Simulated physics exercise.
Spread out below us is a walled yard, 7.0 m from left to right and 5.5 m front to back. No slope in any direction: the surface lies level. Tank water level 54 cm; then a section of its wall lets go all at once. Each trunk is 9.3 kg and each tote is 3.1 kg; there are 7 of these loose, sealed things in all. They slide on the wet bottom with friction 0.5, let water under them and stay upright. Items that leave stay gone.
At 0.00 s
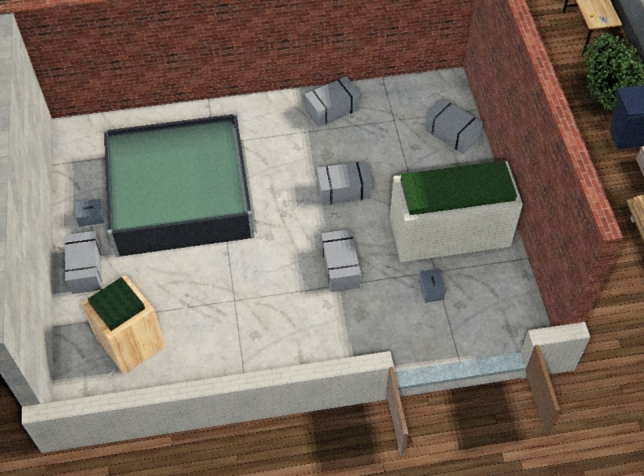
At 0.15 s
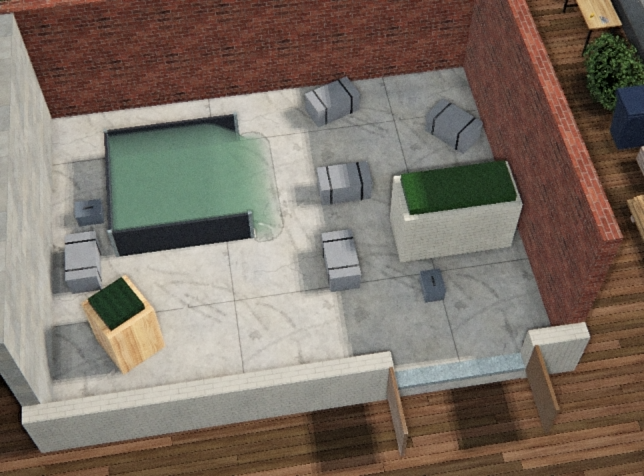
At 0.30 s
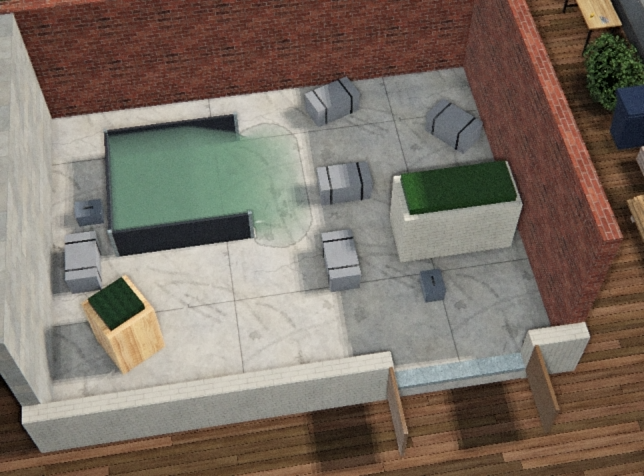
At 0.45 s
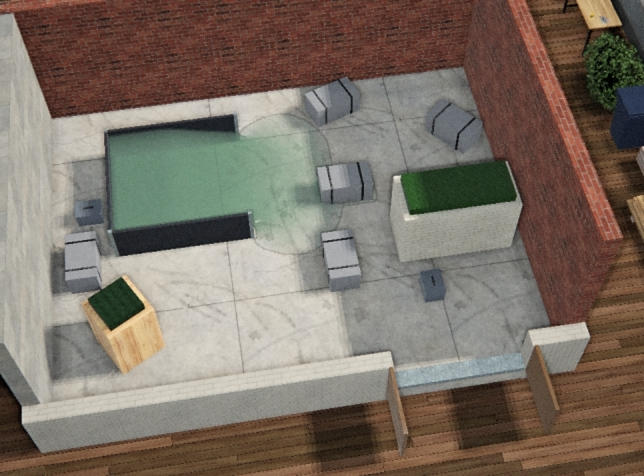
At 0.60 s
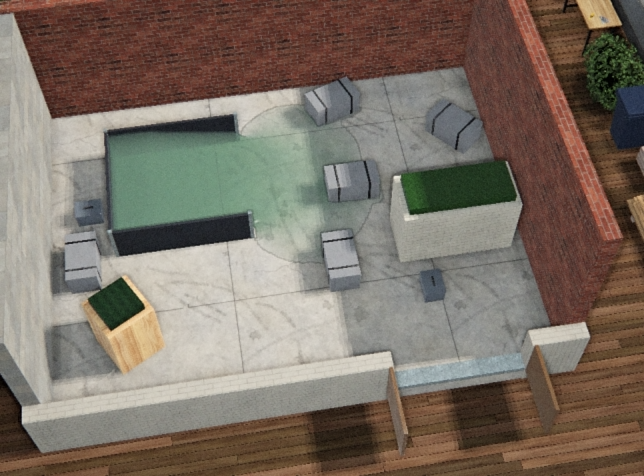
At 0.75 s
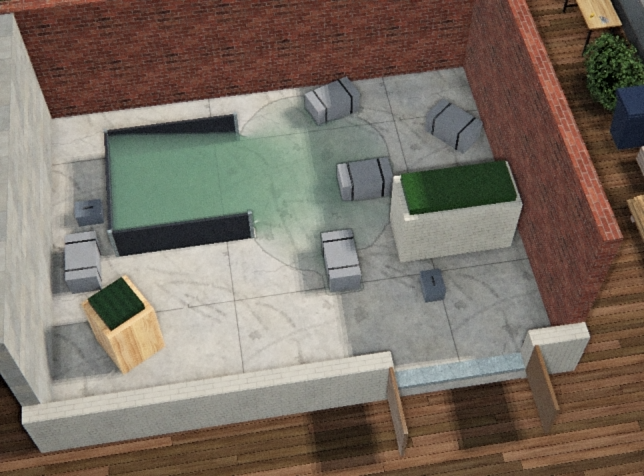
Green water spreads rightward from the tank's open side, then pushes a grey trunk right.
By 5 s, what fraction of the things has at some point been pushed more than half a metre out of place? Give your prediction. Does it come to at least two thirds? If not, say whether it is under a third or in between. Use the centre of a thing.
Expect the moved ones to number two thirds or more.
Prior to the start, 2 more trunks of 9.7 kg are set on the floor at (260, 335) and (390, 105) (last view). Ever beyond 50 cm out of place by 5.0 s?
Below, above.
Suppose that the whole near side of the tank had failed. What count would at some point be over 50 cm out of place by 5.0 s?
In that case the number is 4.
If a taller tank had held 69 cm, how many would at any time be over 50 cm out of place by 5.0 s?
In that case the number is 5.
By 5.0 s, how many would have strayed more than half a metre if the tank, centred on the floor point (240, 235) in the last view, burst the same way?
Then the count would be 5.
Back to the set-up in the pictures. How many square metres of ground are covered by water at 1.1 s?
Some 13 m2 of it.
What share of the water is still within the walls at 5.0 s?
92 %.
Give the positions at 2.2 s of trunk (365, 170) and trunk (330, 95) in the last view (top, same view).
They should sit about (478, 158) and (405, 67) in the last view.
After 1.1 s 1 of 7 are over 50 cm from their spots; 0 afloat.
After 2.2 s 4 of 7 are over 50 cm from their spots; 3 afloat.
After 3.5 s 4 of 7 are over 50 cm from their spots; 4 afloat.
After 5.0 s 3 of 7 are over 50 cm from their spots, and 5 have been at some point; 4 afloat.
